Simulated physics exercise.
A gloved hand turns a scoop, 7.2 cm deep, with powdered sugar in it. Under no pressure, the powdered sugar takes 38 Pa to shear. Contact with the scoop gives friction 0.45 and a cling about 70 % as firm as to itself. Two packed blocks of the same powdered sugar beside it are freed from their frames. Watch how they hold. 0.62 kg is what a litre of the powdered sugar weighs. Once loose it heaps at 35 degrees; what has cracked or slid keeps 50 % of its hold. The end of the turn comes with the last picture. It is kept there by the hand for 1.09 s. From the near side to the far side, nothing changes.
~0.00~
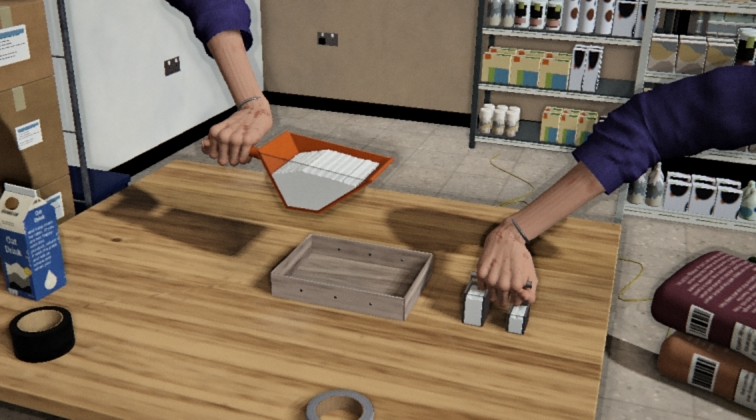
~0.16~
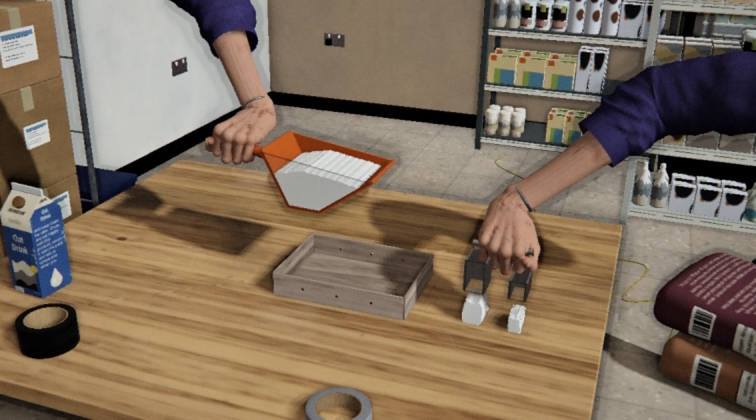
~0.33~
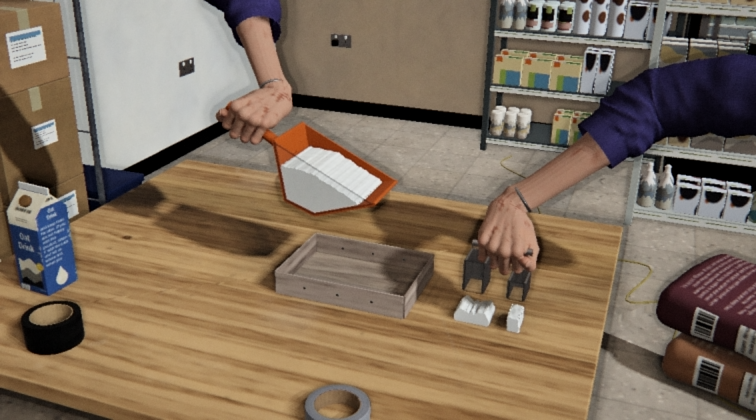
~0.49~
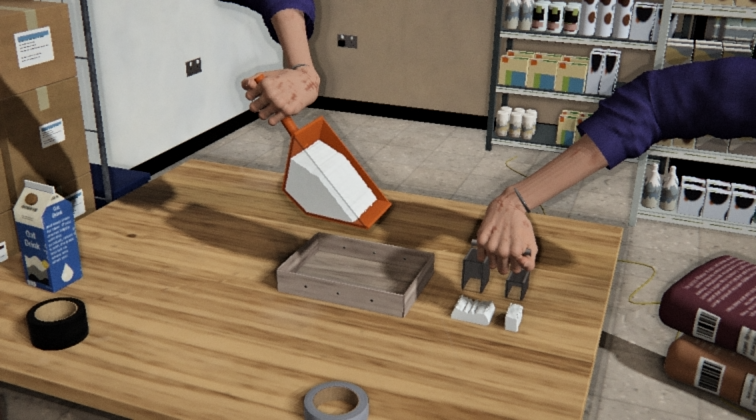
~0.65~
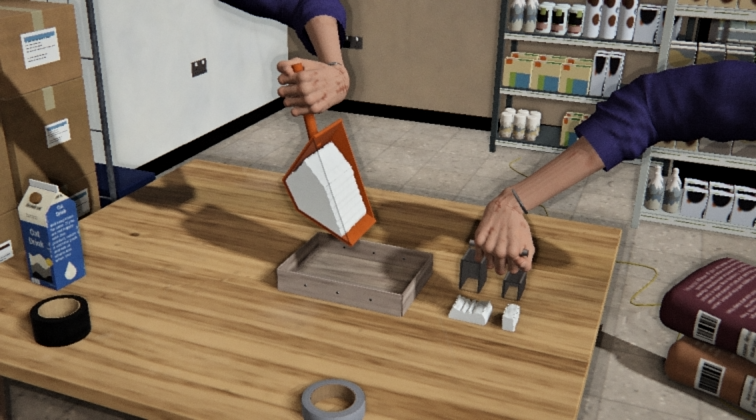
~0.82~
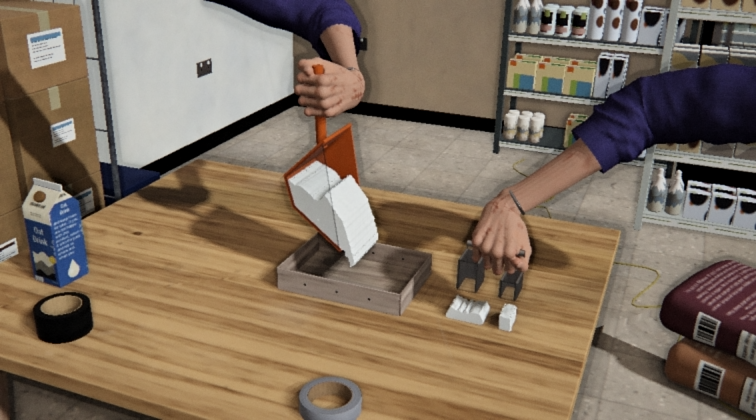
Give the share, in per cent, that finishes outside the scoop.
98 per cent.
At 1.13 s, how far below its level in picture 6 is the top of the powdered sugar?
About 5.0 centimetres.
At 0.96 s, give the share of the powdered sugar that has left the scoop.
Share at that time: About 55 %.
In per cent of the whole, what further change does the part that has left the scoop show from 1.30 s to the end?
2 per cent.
After 0.96 s, the scoop is at 74 degrees and 54 % has left it.
After 1.13 s, the scoop is at 74 degrees and 78 % has left it.
After 1.30 s, the scoop is at 74 degrees and 96 % has left it.
After 1.47 s, the scoop is at 74 degrees and 98 % has left it.
After 1.63 s, at the end, the scoop is at 74 degrees and 98 % has left it.
